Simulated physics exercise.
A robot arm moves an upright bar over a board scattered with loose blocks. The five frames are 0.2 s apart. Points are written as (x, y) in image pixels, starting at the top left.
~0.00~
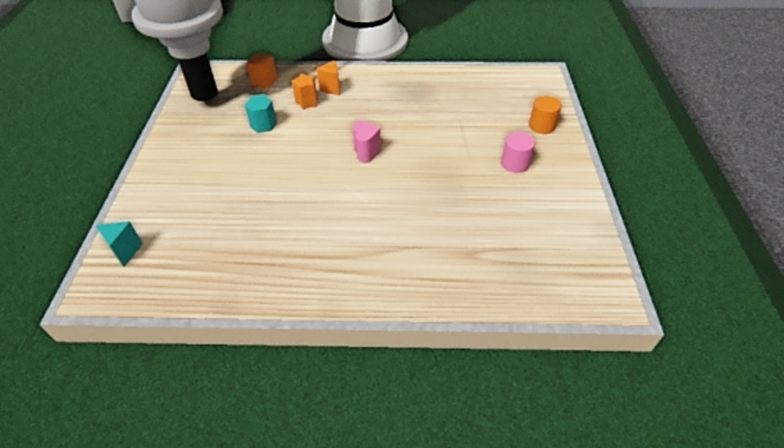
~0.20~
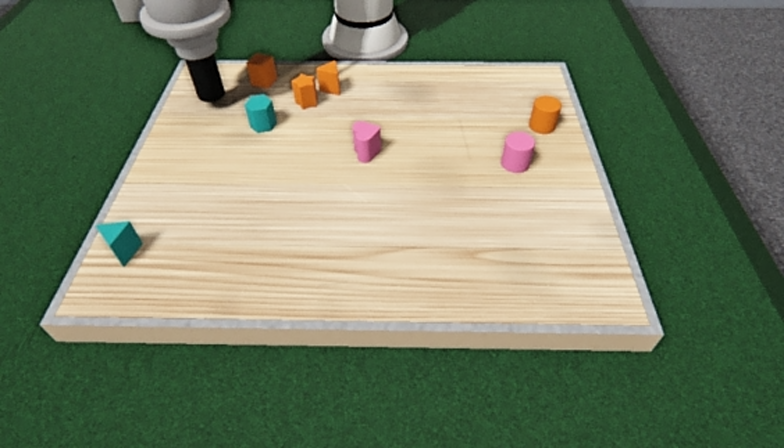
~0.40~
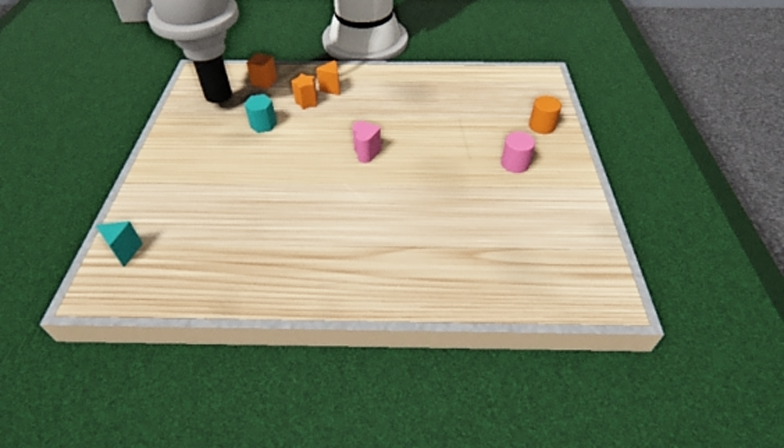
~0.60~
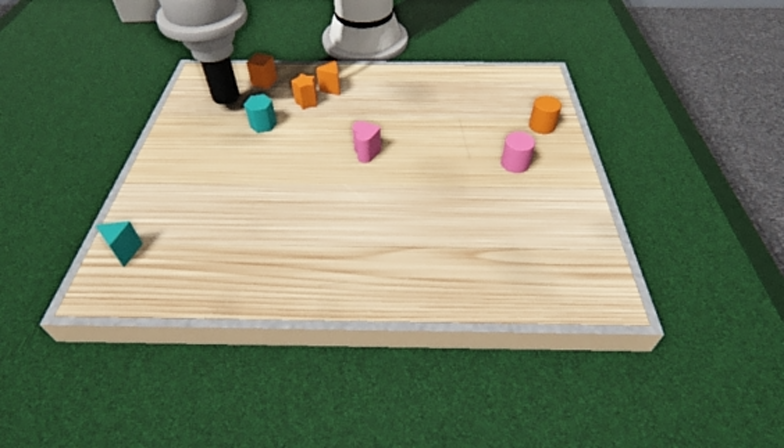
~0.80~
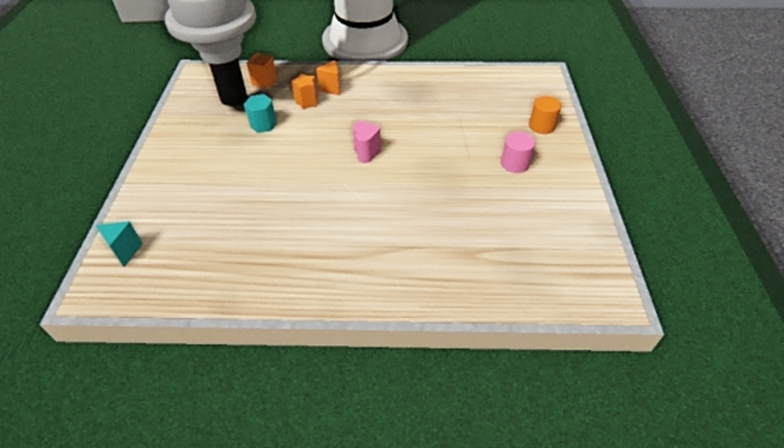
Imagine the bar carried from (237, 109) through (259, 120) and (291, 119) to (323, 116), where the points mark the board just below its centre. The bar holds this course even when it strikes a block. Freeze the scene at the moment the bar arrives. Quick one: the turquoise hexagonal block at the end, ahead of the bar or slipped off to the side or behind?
Slipped off.
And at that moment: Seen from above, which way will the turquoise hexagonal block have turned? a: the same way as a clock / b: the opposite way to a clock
The answer is a.
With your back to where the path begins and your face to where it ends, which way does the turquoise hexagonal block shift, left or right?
Taking start-to-end as forward, the block's sideways shift goes to the right.
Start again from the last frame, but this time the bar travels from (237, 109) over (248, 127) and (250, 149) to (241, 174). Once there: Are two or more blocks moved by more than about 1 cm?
The answer is no.
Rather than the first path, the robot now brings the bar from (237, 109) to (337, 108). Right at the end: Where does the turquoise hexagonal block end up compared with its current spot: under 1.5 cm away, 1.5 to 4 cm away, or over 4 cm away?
It goes under 1.5 cm.
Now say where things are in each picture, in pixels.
In the first picture, bar tip (205, 94); block tops, turquoise hexagonal block (258, 102); orange star block (304, 80); orange three-sided block (330, 67).
In the second picture, bar (212, 95); blocks unchanged.
In the third picture, bar (219, 97); blocks unchanged.
In the fourth picture, bar (227, 98); blocks unchanged.
In the fifth picture, bar (234, 99); turquoise hexagonal block (258, 102); orange star block (304, 80); orange three-sided block (330, 67).
The first path, step by step. One third of the way, bar (257, 110); turquoise hexagonal block (270, 108), turned 25° clockwise.
Two thirds of the way, bar (290, 109); turquoise hexagonal block (281, 113), turned 60° clockwise.
At the end, bar (322, 106); turquoise hexagonal block (281, 113), turned 60° clockwise; orange star block (308, 78), turned 25° anticlockwise; orange three-sided block in place.
